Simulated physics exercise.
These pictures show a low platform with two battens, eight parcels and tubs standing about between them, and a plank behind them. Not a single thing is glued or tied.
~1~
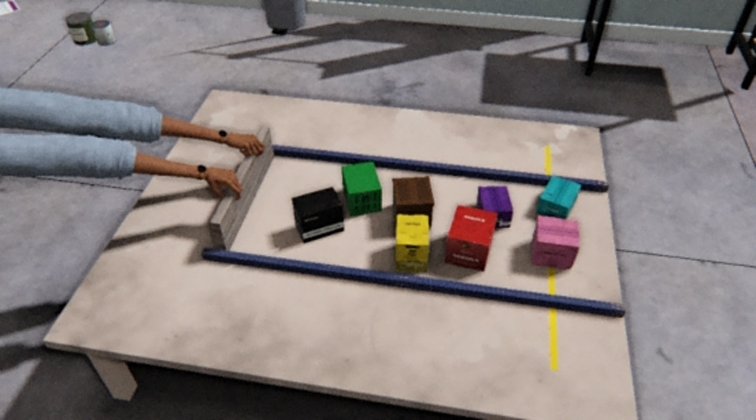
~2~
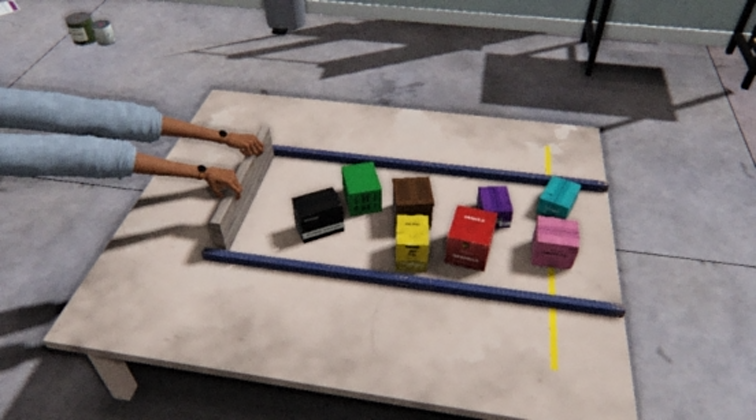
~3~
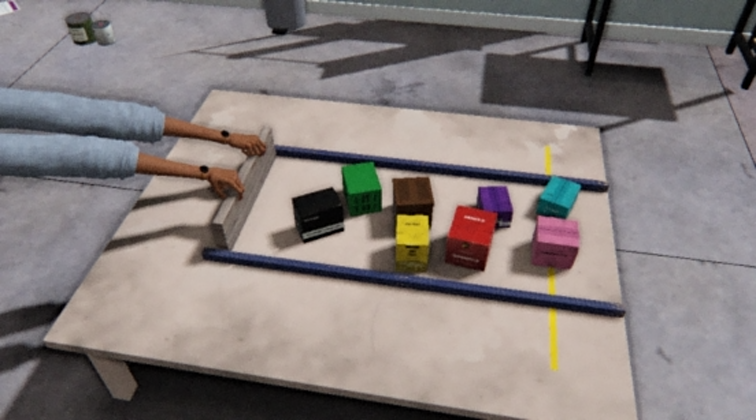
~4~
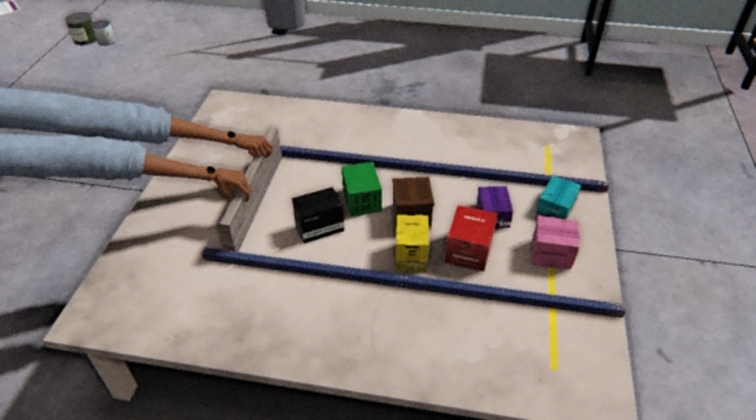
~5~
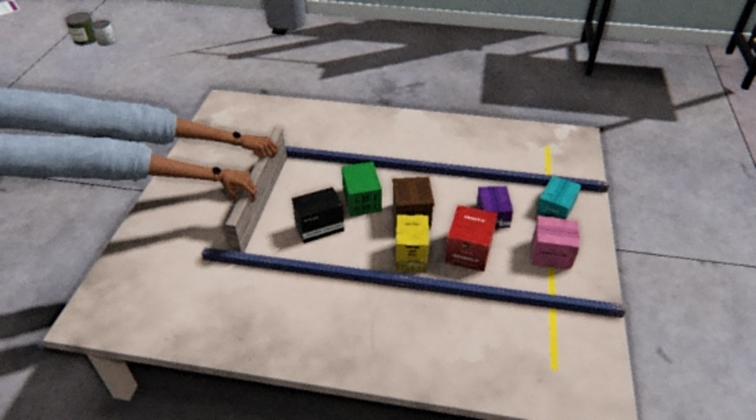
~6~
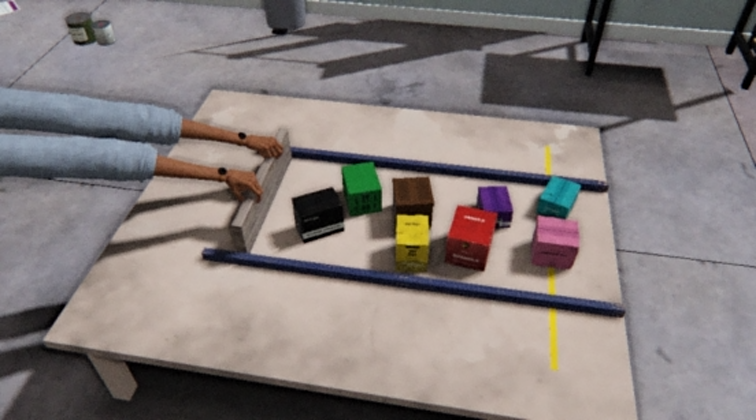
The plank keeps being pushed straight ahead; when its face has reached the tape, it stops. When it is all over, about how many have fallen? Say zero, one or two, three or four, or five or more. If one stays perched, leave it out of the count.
The push is going to send three or four over the edge.
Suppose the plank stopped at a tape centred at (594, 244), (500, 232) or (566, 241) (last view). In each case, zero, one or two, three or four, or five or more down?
5 or more; 1 or 2; five or over.
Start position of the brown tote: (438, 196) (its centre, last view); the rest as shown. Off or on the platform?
Put there, it simply holds its spot.
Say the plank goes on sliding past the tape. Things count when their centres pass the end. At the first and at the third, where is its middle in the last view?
Pixels, in order: Around (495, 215), around (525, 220).
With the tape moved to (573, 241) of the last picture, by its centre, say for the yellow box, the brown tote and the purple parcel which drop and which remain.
Check: The yellow box remains in place; the brown tote takes the fall; the purple parcel takes the fall.
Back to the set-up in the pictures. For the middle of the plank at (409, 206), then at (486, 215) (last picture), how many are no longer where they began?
At first I count 6, and then 8.
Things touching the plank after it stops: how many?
Contact count: 2.
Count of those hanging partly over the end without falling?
Answer: 1.
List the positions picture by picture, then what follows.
Turquoise box (559, 199); pink box (555, 243); purple parcel (494, 207); plank (245, 186); tape (550, 239), in the first picture.
Pink box (555, 243); plank (245, 186), in the second picture.
Purple parcel (494, 207); red box (471, 238), in the third picture.
Turquoise box (558, 199); yellow box (412, 244), in the fourth picture.
Pink box (555, 243); brown tote (412, 204), in the fifth picture.
Turquoise box (558, 199); pink box (555, 243); purple parcel (494, 207); plank (265, 188); tape (550, 239), in the sixth picture.
Soon after, none off yet; turquoise box at rest near (558, 199); pink box at rest near (555, 243); purple parcel at rest near (494, 207).
At rest, the number that fall off is three or four; fallen, red box, purple parcel, pink box and turquoise box.
